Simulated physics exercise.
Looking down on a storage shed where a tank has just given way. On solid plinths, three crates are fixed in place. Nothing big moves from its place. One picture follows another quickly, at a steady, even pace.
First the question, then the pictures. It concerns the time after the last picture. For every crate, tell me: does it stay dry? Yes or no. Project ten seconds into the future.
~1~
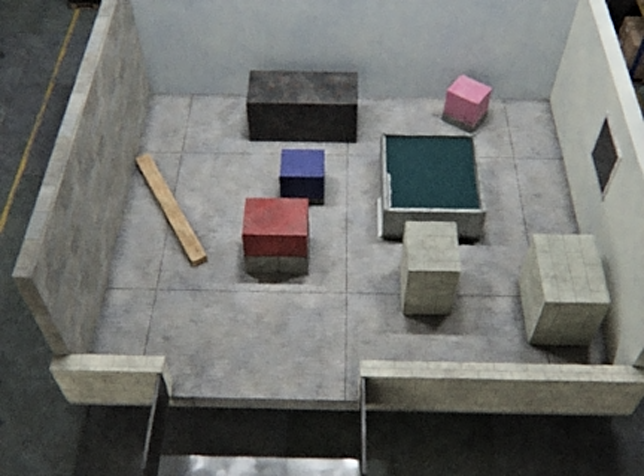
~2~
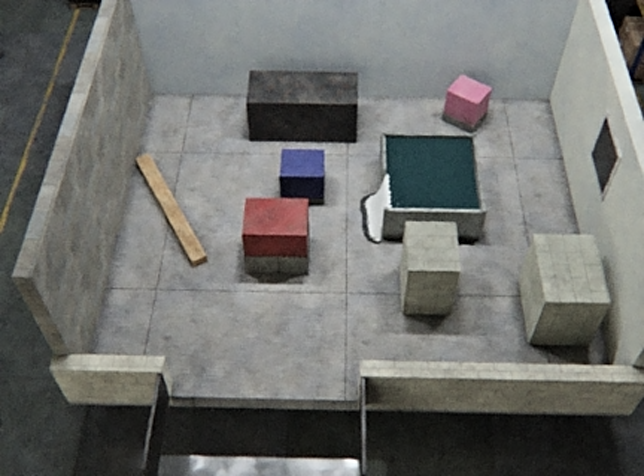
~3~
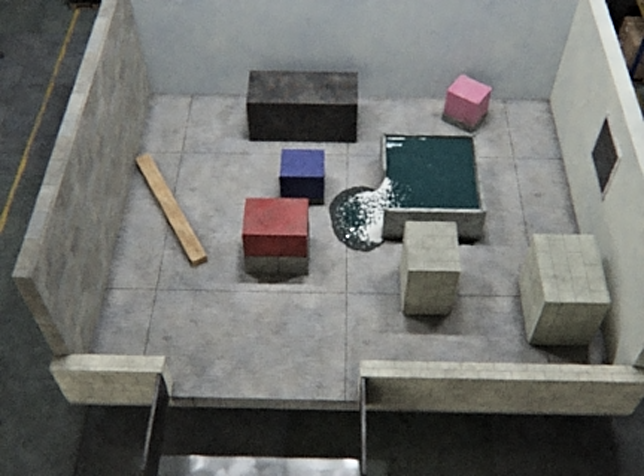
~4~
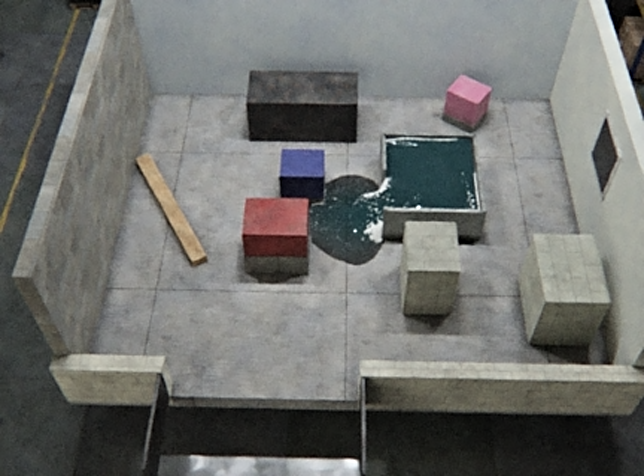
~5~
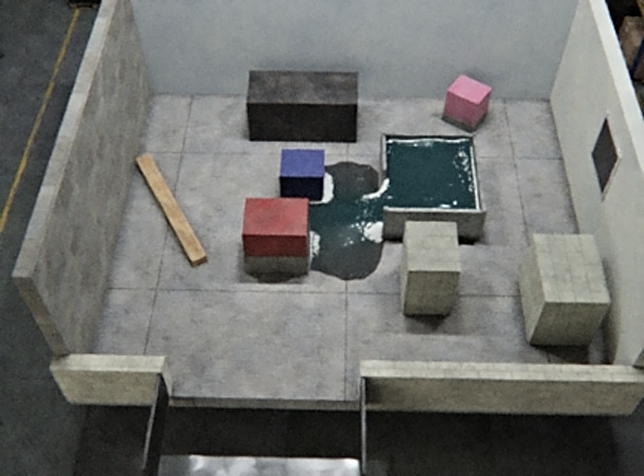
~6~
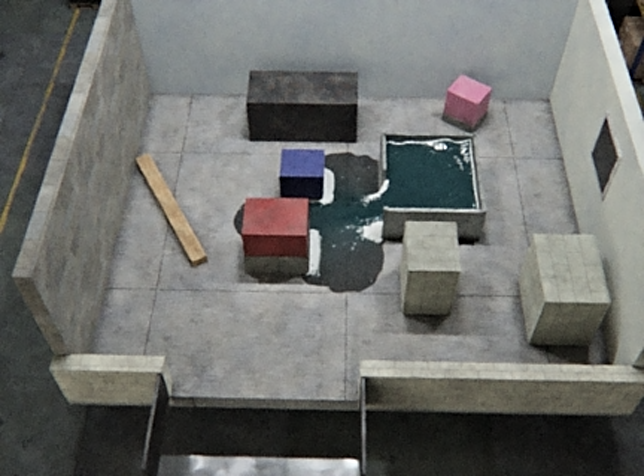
Here is how it goes: The pink crate, yes, it stays dry; the blue crate, no, it gets wet; the red crate, yes, it stays dry.
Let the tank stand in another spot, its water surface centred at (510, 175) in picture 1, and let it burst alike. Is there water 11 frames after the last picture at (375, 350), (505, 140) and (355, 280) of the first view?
As listed: Free of water, no water, flooded.
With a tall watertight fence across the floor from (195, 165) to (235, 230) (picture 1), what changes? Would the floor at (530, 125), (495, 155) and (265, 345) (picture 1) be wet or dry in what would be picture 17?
Outcome by spot, in order - unwatered, unwatered, watered.
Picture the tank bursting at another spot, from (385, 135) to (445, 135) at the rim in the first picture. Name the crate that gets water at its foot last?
My answer: The red-painted one.
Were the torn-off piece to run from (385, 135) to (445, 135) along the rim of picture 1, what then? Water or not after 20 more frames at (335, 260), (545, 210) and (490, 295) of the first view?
Taken in turn, that's not reached, reached, and finally not reached.
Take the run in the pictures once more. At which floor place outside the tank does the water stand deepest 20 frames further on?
Somewhere near (161, 95), I think.
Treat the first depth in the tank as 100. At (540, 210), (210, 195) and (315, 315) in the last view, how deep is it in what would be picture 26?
Around 0, 6 and 4 percent, in that order.
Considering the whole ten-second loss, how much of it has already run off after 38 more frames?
Close to 70 out of every hundred.
A moment on, water covers 15 % of the floor; the pink crate not reached, the blue crate water round its plinth, the red crate water round its plinth.
Next, water covers 35 % of the floor; the pink crate not reached, the blue crate water round its plinth, the red crate water round its plinth.
Then, water covers 50 % of the floor; the pink crate water round its plinth, the blue crate water round its plinth, the red crate water round its plinth.
Later, water covers 70 % of the floor; the pink crate water round its plinth, the blue crate water round its plinth, the red crate water round its plinth.
In the end, water covers 75 % of the floor; the pink crate stayed above the water, the blue crate was topped, the red crate stayed above the water.
